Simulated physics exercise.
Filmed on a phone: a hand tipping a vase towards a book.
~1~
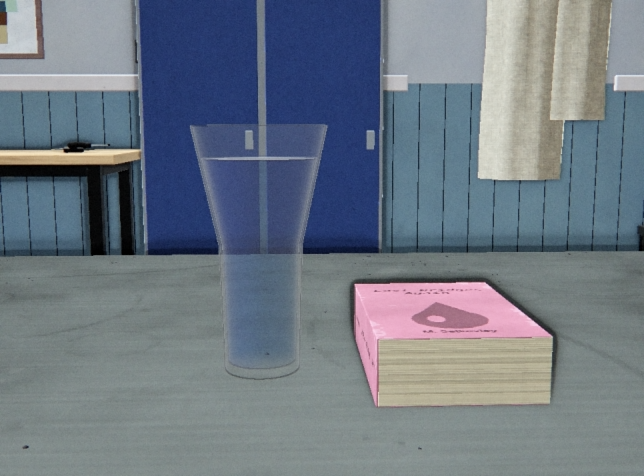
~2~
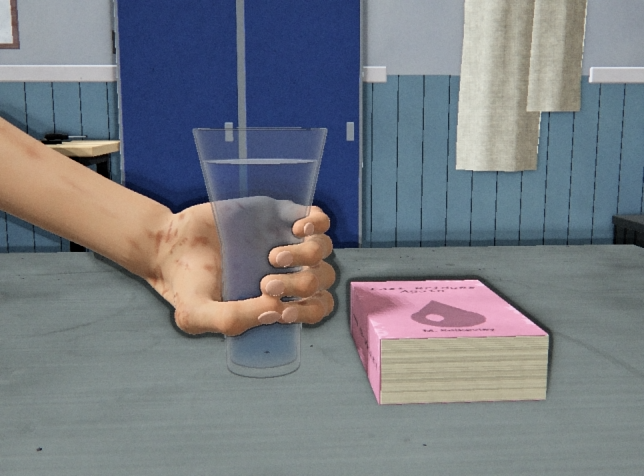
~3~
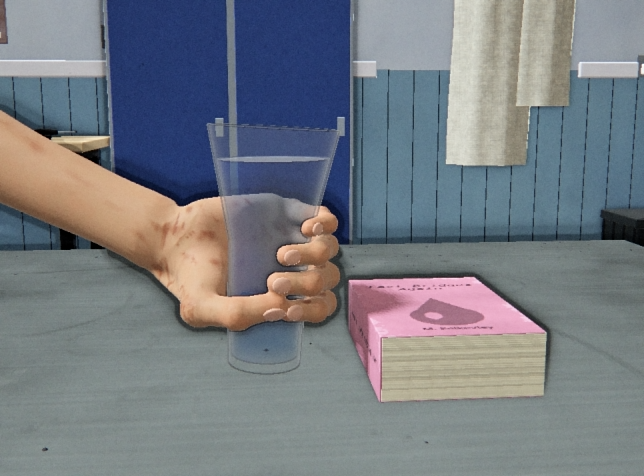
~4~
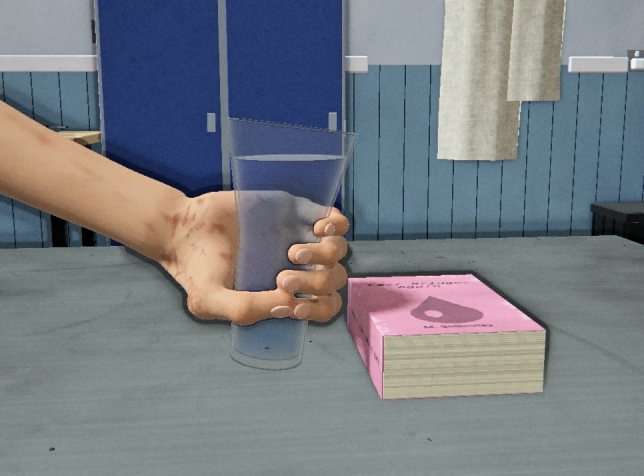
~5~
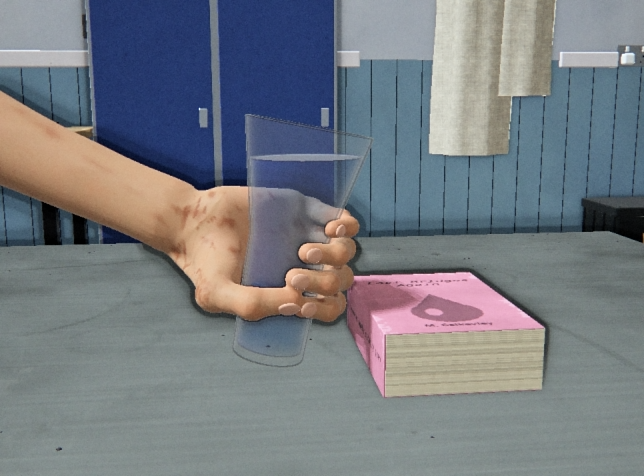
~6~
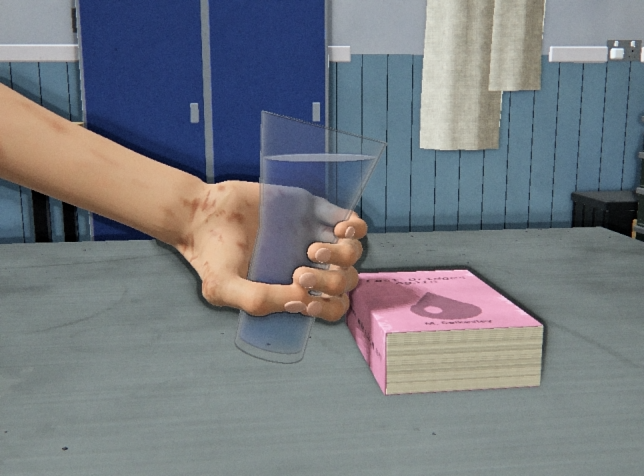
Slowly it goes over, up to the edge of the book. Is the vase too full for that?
The vase slops over.
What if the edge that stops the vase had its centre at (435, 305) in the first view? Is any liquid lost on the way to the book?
In that case: Loses some.
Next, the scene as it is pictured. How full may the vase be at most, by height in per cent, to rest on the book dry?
Close to 75 %.
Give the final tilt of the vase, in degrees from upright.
About 45°.
Shortly, the vase leans by about 30°; none is lost.
Then, the vase leans by about 40°; it has lost some; nearly all of the dyed water is inside.
At the finish, the vase leans by about 45°, against the book; it has lost some; about three quarters of the dyed water is inside.
